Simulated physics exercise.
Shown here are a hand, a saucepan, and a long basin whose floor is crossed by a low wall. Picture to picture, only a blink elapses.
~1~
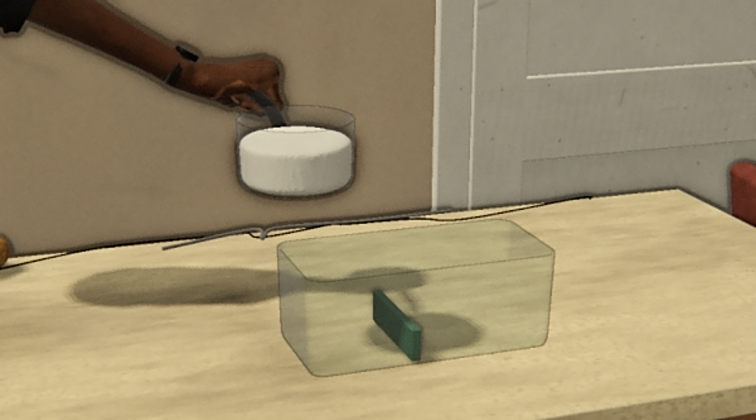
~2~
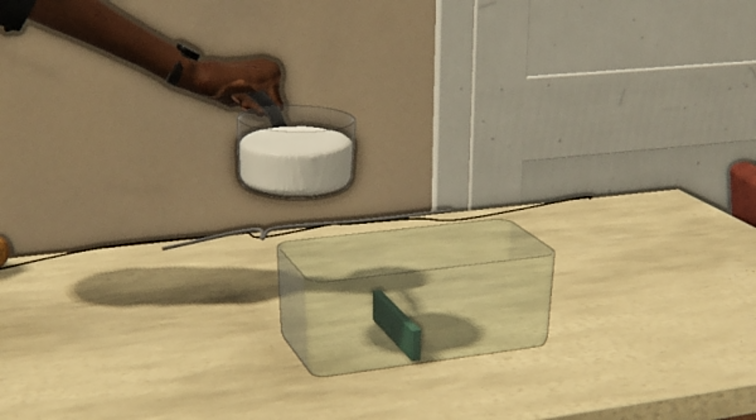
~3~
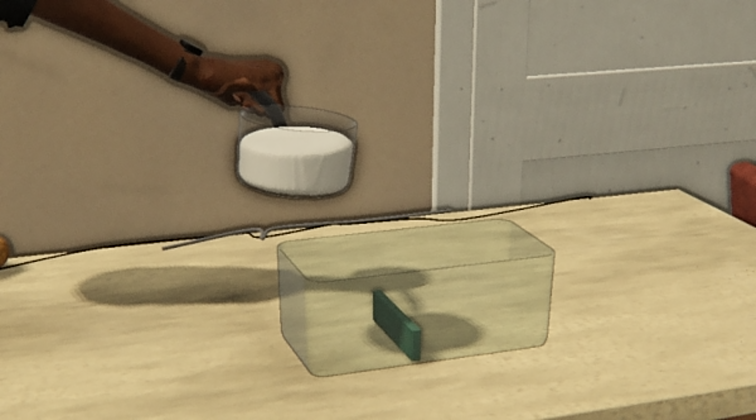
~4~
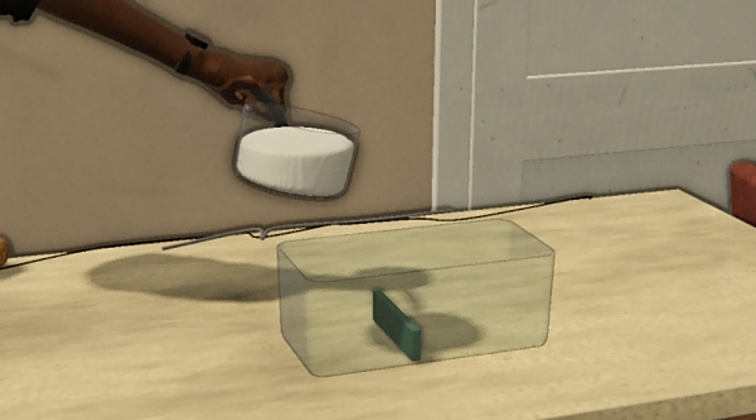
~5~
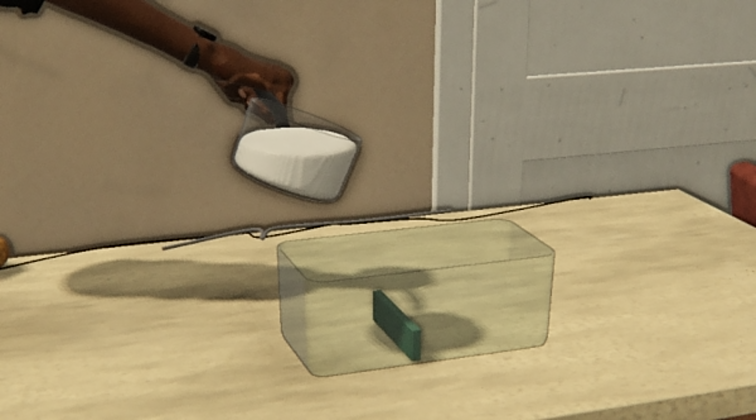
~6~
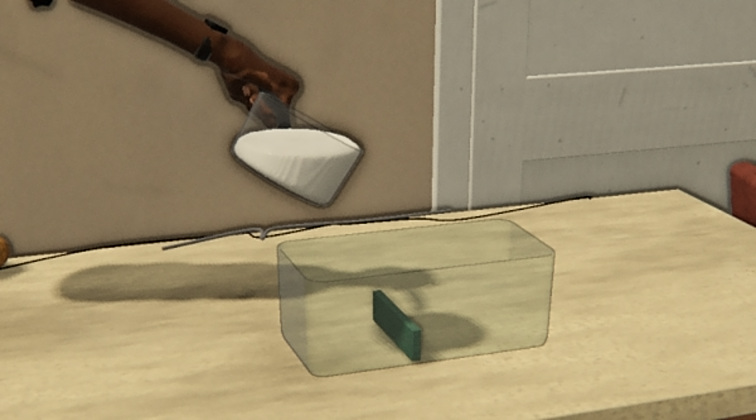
A hand tilts a clear container of milk steadily rightward above a long, low-walled basin.
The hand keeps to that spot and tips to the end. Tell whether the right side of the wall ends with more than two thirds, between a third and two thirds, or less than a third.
The right side ends with between a third and two thirds.
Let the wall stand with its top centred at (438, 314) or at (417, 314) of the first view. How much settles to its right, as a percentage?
15 % and 15 %, roughly.
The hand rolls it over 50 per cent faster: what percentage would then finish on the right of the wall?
It comes to some 35 per cent.
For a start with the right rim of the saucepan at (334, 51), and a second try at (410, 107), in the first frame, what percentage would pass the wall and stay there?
In order: Close to 45 and 90 percent.
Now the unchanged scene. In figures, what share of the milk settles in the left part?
Around 55 %.
A moment on, the tilt is 89° and 40 per cent is still to pour, 7 is left of the wall and 13 right of it.
Next, the tilt is 101° and 10 per cent is still to pour, 36 is left of the wall and 45 right of it.
Then the tilt is 101° and 1 per cent is still to pour, 50 is left of the wall and 45 right of it.
Later the tilt is 101° and 0 per cent is still to pour, 53 is left of the wall and 46 right of it.
At rest 53 per cent lies left of the wall, 46 right of it and 1 outside.
